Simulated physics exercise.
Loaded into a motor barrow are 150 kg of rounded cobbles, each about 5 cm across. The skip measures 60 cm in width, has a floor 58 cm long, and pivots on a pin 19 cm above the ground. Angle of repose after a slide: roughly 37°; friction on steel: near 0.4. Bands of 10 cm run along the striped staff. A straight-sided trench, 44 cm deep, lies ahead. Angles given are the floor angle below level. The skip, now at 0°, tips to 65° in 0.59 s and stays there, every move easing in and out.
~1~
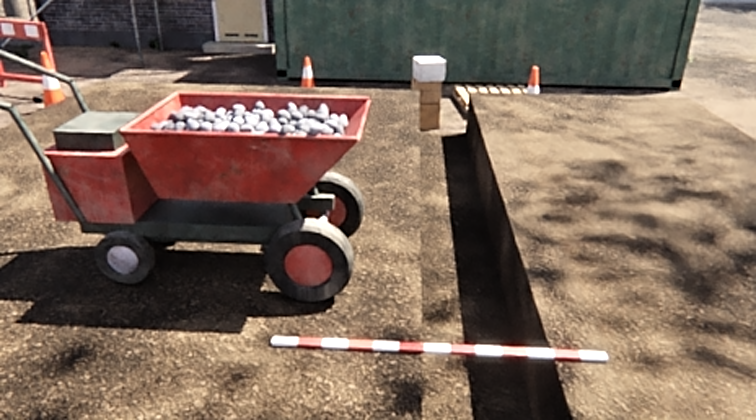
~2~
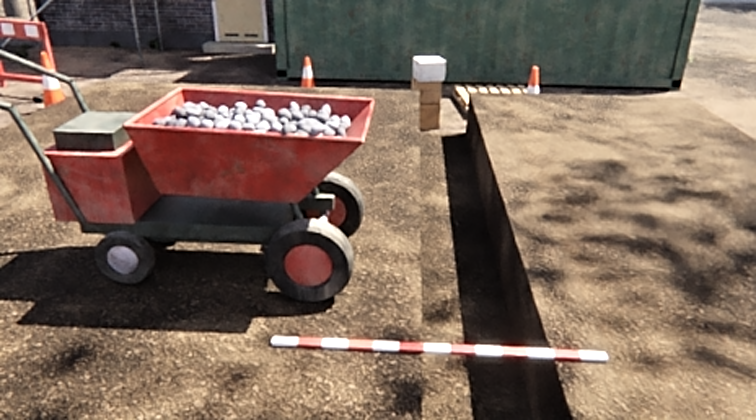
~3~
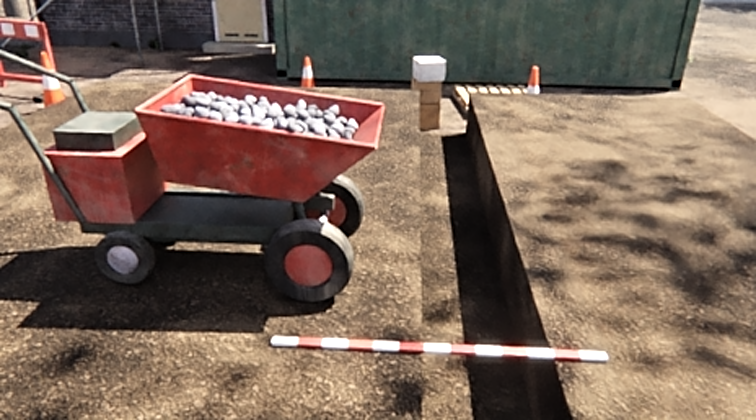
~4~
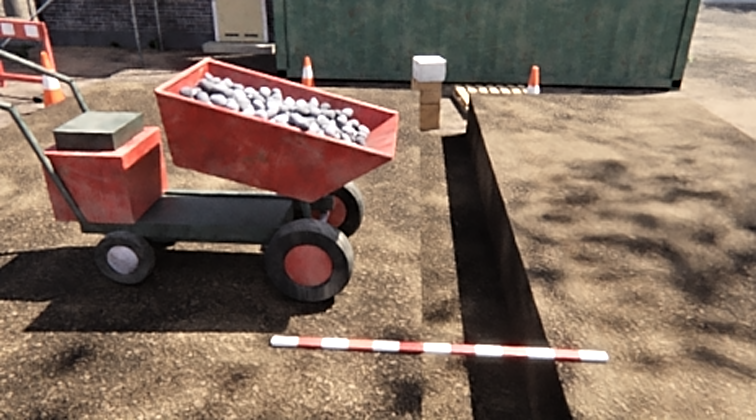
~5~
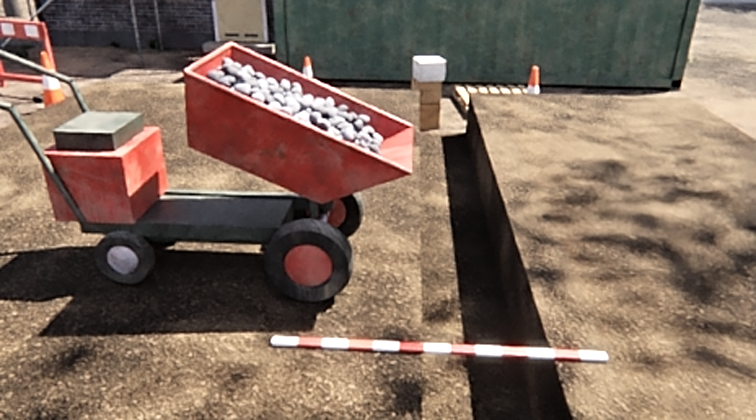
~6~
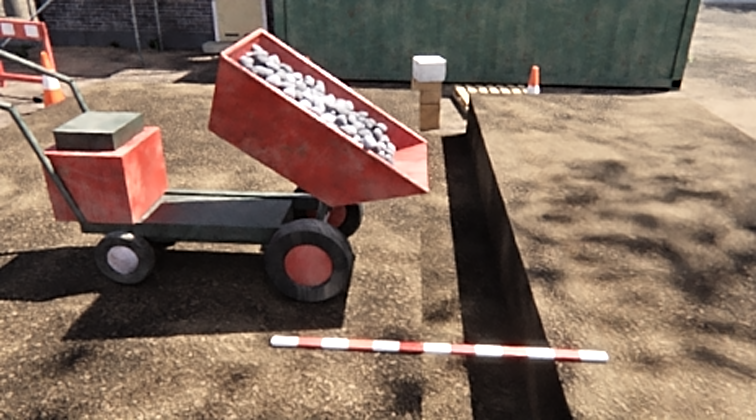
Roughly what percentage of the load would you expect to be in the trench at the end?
I'd expect around 74 per cent.
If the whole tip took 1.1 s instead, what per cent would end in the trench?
In that case some 95 per cent.
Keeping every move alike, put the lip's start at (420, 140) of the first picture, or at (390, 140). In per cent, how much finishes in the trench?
The first gives about 30 percent and the second about 50 percent.
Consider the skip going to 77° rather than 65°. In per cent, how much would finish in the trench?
I'd guess some 80 in a hundred.
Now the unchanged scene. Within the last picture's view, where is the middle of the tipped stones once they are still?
In the last view, about (496, 334).
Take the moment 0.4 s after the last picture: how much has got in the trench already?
20 per cent, give or take.
Then, 0.1 s after the last picture the floor is at 55°, 100 % in the skip; the foremost stones are at (426, 197).
Then, 0.4 s after the last picture the floor is at 65°, 81 % in the skip, 19 % in the trench; the foremost stones are at (516, 288).
Then, 0.7 s after the last picture the floor is at 65°, 22 % in the skip, 52 % in the trench, 26 % past the trench; the foremost stones are at (699, 284).
Then, 2.7 s after the last picture the floor is at 65°, 0 % in the skip, 74 % in the trench, 26 % past the trench; the foremost stones are past the picture's edge.
